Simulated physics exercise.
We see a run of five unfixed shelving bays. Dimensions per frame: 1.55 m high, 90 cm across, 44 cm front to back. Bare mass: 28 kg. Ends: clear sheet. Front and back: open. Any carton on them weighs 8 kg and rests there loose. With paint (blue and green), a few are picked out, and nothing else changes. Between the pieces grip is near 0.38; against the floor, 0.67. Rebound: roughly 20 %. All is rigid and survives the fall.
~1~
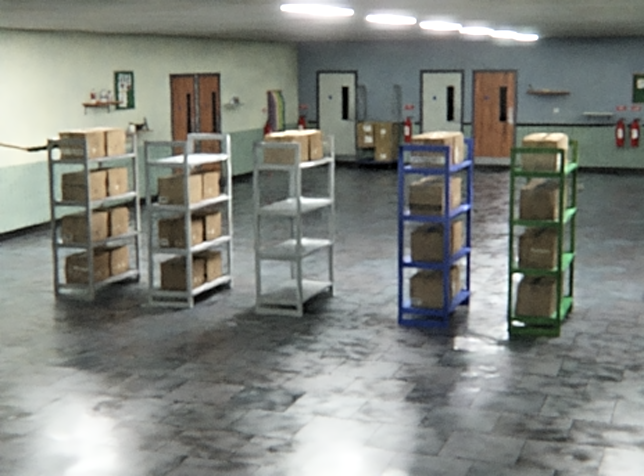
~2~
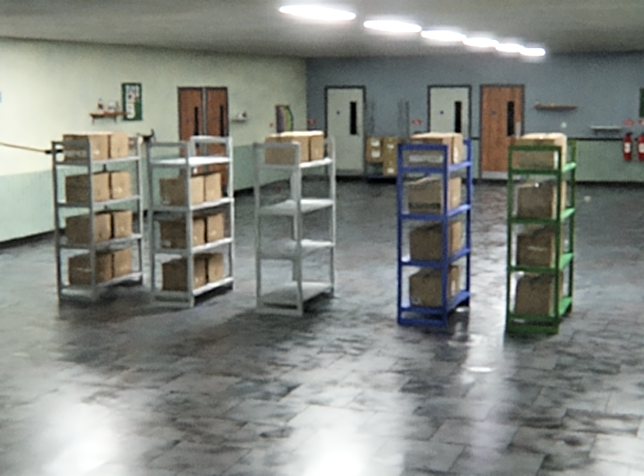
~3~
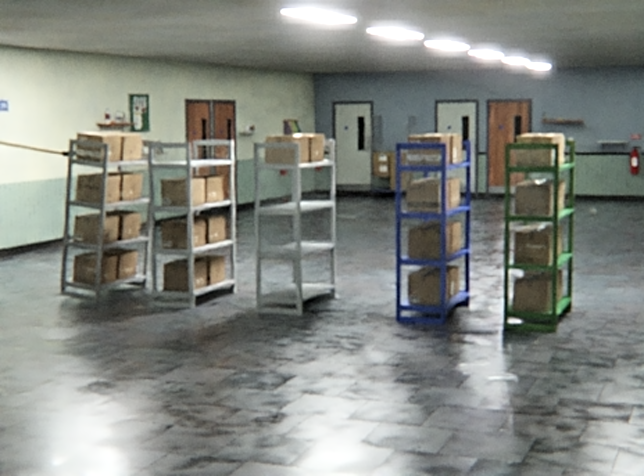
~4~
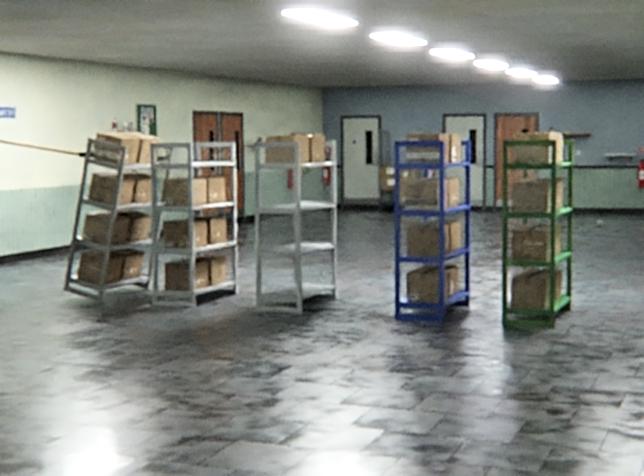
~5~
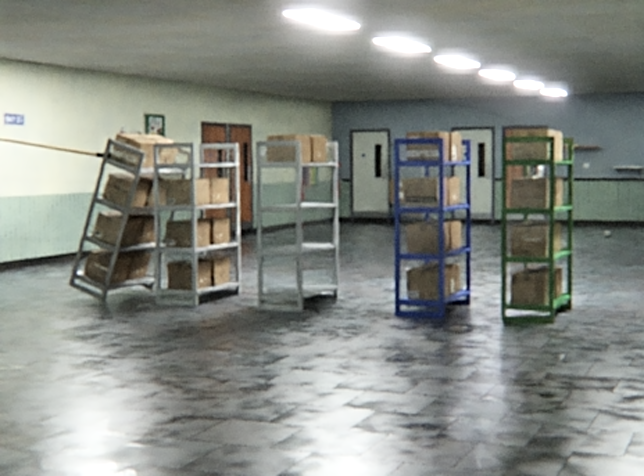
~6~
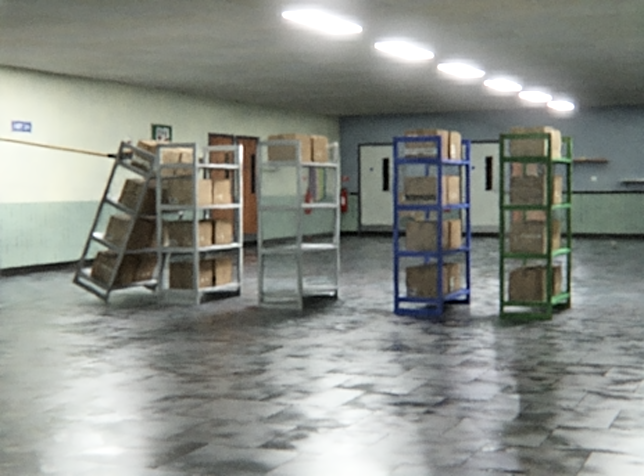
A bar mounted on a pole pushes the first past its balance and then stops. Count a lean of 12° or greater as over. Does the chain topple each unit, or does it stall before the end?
It stalls with some still up.
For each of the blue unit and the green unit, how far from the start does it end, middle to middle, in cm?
The blue one ends 0 cm from its start and the green one 0 cm.
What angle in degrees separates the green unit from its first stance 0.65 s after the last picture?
I'd estimate close to 0°.
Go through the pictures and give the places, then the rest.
In the first picture (each place is the centre of the face we see best; the camera moves round a little), pole end (29, 150) 16 cm from the first unit; green unit (535, 242); blue unit (423, 237); the others all in place.
The second picture shows pole end (46, 152) pushing; green unit (533, 240).
The third picture shows pole end (63, 154) pushing; green unit (531, 237); the others all in place.
The fourth picture shows pole end (80, 155) pushing; green unit (529, 234); the others all in place.
The fifth picture shows pole end (98, 155) pushing; green unit (527, 230); the others all in place.
The sixth picture shows pole end (109, 156) stopped; green unit (525, 226); blue unit (417, 226); the others all in place.
Then, 0.11 s later than the last frame, 0 cartons spilt or dropped; none of the 4 other units over.
Then, 0.65 s later than the last frame, 2 cartons spilt or dropped; none of the 4 other units over.
When it is over, 2 cartons spilt or dropped; none of the 4 other units over; green unit unmoved; blue unit unmoved. Four left standing. In pixels of the last frame, middles, green unit near (537, 224), blue unit near (433, 224).
